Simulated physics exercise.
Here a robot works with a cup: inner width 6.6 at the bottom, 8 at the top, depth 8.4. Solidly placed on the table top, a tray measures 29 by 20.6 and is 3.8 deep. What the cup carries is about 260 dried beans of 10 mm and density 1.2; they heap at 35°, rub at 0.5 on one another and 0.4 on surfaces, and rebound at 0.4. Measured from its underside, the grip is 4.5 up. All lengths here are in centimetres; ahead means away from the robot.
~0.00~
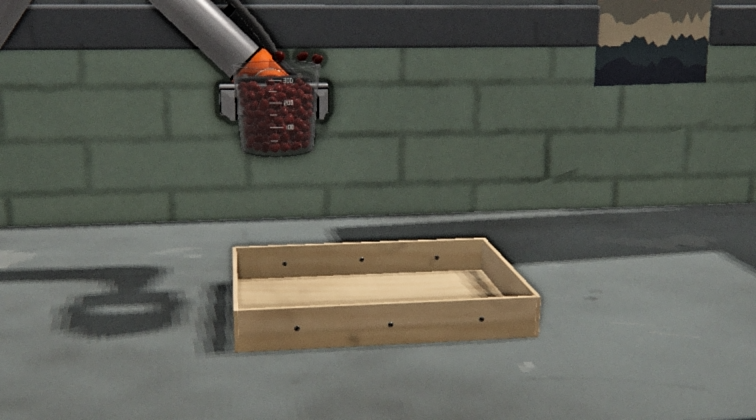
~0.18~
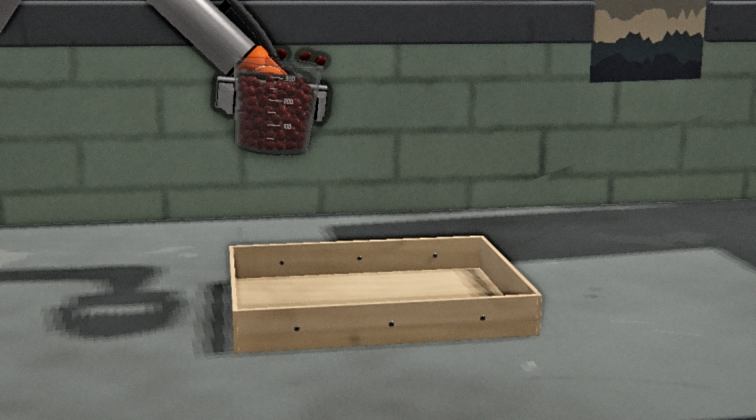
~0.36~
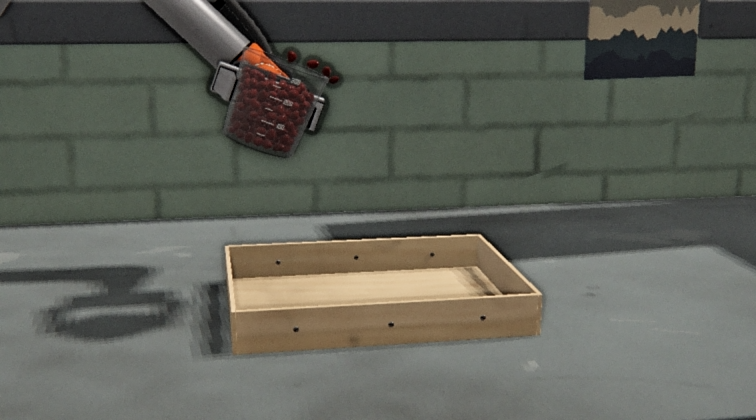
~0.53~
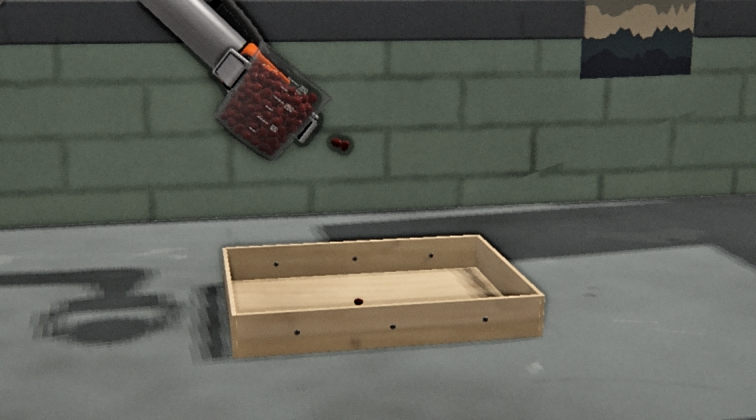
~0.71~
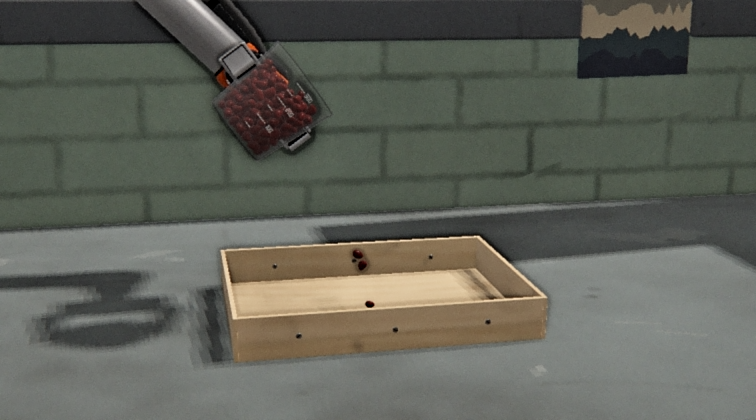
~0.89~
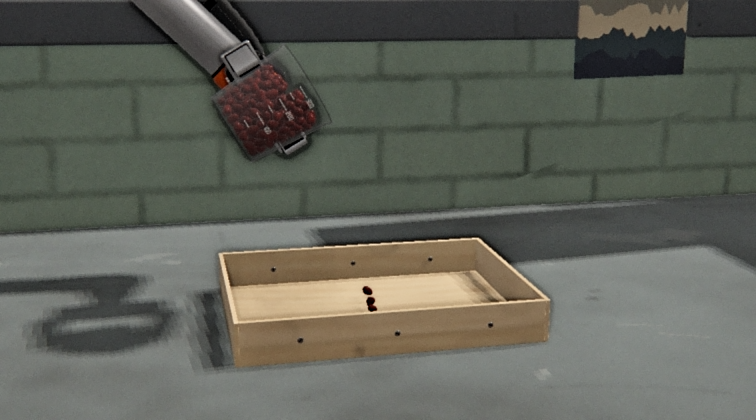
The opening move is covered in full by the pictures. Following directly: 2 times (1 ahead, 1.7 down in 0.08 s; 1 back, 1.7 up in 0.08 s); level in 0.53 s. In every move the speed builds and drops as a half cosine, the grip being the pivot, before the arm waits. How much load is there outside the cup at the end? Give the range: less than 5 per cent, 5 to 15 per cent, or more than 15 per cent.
The share is less than 5 per cent.
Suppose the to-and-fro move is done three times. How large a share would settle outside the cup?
In that case, some 0 per cent.
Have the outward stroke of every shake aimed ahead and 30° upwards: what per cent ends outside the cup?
I'd reckon around 25 per cent.
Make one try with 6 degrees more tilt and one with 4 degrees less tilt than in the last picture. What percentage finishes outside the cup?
5 and 0 %.
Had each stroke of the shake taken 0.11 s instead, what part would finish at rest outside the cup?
About 0 per cent, then.
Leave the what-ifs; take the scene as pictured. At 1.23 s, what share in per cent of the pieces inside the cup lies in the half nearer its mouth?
Near 40 in a hundred.
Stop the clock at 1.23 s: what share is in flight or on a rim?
I'd reckon close to 0 per cent.
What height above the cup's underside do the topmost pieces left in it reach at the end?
Around 8.5 cm up.
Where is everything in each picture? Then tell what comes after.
In the first frame, cup middle at (277, 110), level; upper third of the load around (279, 95), from x 245 to 320, top at y 55; 262 in the cup.
In the second frame, cup middle at (275, 107), tilted 6° forward; upper third of the load around (275, 93), from x 245 to 320, top at y 55.
In the third frame, cup middle at (271, 106), tilted 21° forward; upper third of the load around (269, 92), from x 235 to 335, top at y 55; 261 in the cup, 1 in flight or on a rim.
In the fourth frame, cup middle at (270, 106), tilted 39° forward; upper third of the load around (266, 92), from x 225 to 360, top at y 65; 259 in the cup, 1 in the tray, 2 in flight or on a rim.
In the fifth frame, cup middle at (269, 106), tilted 54° forward; upper third of the load around (264, 92), from x 220 to 370, top at y 65; 259 in the cup, 3 in the tray.
In the sixth frame, cup middle at (268, 108), tilted 60° forward; upper third of the load around (263, 94), from x 220 to 370, top at y 70; 259 in the cup, 3 in the tray.
By 1.23 s, tilted 60° forward, highest piece 24 above the table; 259 in the cup, 3 in the tray.
By 1.57 s, tilted 14° forward, highest piece 25 above the table; 258 in the cup, 4 in the tray.
By 1.94 s, level, highest piece 25 above the table; 258 in the cup, 4 in the tray.
By 2.99 s, level, highest piece 25 above the table; 258 in the cup, 4 in the tray.
Final count, 258 in the cup, 4 in the tray. That is 2 % outside the cup.
